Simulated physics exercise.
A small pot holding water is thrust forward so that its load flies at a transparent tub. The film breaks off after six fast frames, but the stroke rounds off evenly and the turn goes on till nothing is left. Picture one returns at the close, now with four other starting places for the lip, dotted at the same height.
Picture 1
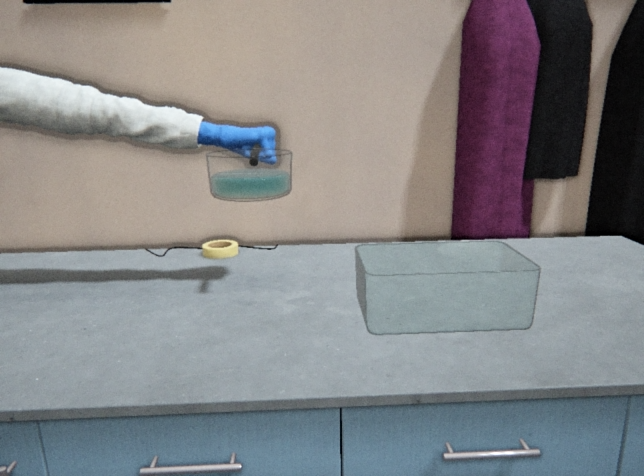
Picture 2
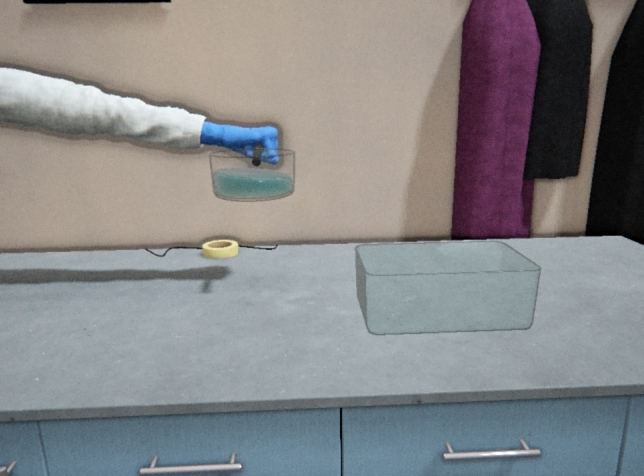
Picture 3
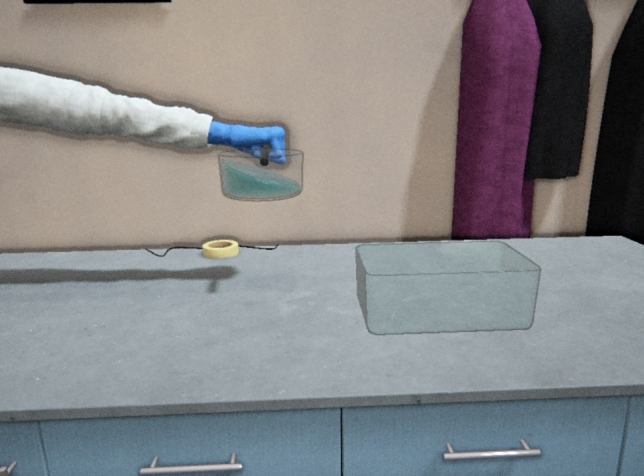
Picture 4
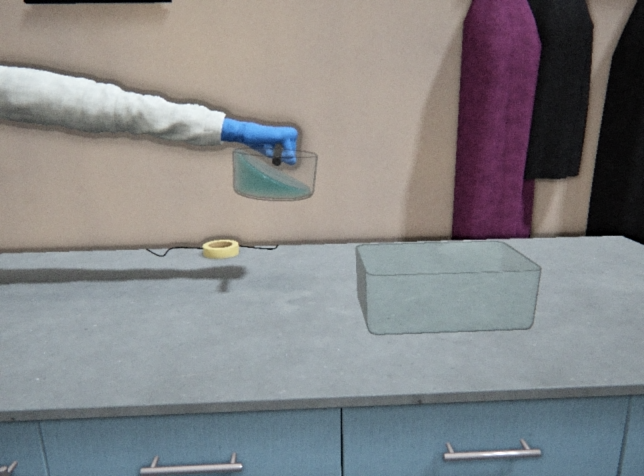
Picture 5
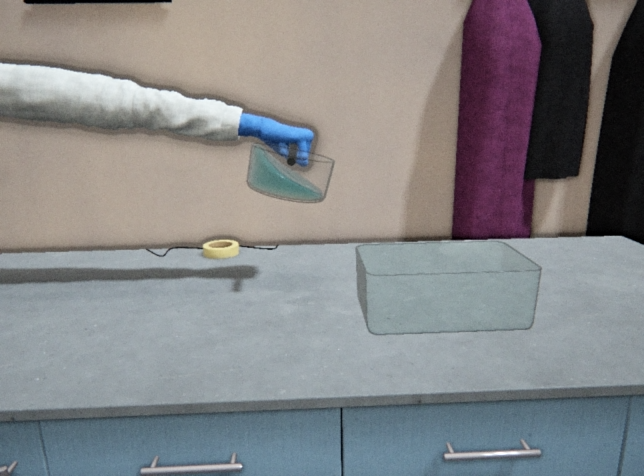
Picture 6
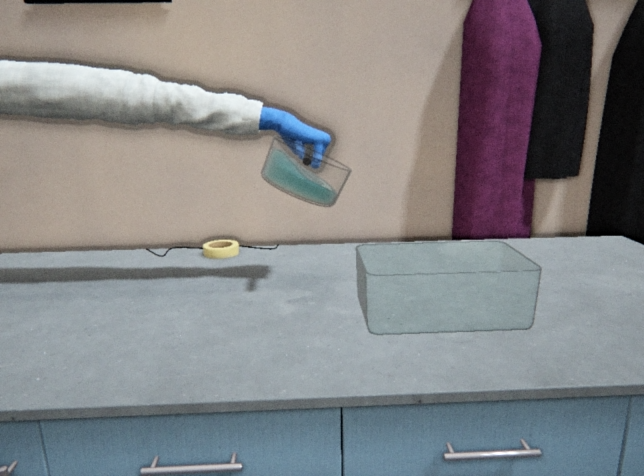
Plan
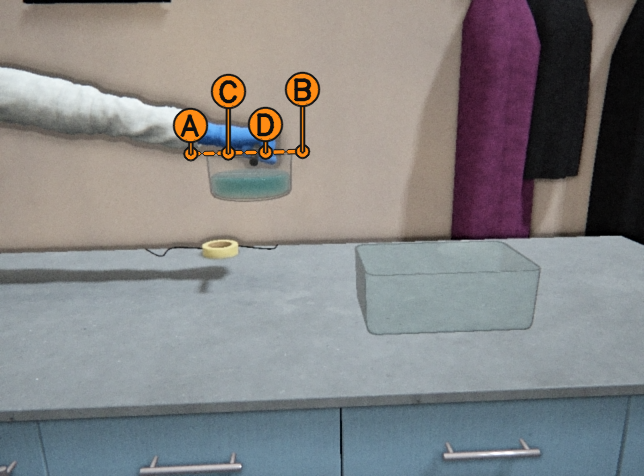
A blue-gloved hand moves a small clear pot of water right and tilts it rightward.
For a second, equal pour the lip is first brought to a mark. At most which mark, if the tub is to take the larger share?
The limit is C.
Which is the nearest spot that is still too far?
It is A.
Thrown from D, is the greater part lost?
No, that is safe.
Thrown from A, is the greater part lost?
Yes, it does.
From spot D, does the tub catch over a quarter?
Yes.
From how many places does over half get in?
Three.
On the marked copy, A at (190, 153); B at (302, 151); C at (228, 153); D at (265, 152).
With A, about 36 % lands in the tub, 58 % falls short and 5 % goes beside or beyond.
With B, about 90 % lands in the tub, 8 % falls short and 3 % goes beside or beyond.
With C, about 62 % lands in the tub, 31 % falls short and 8 % goes beside or beyond.
With D, about 75 % lands in the tub, 15 % falls short and 9 % goes beside or beyond.
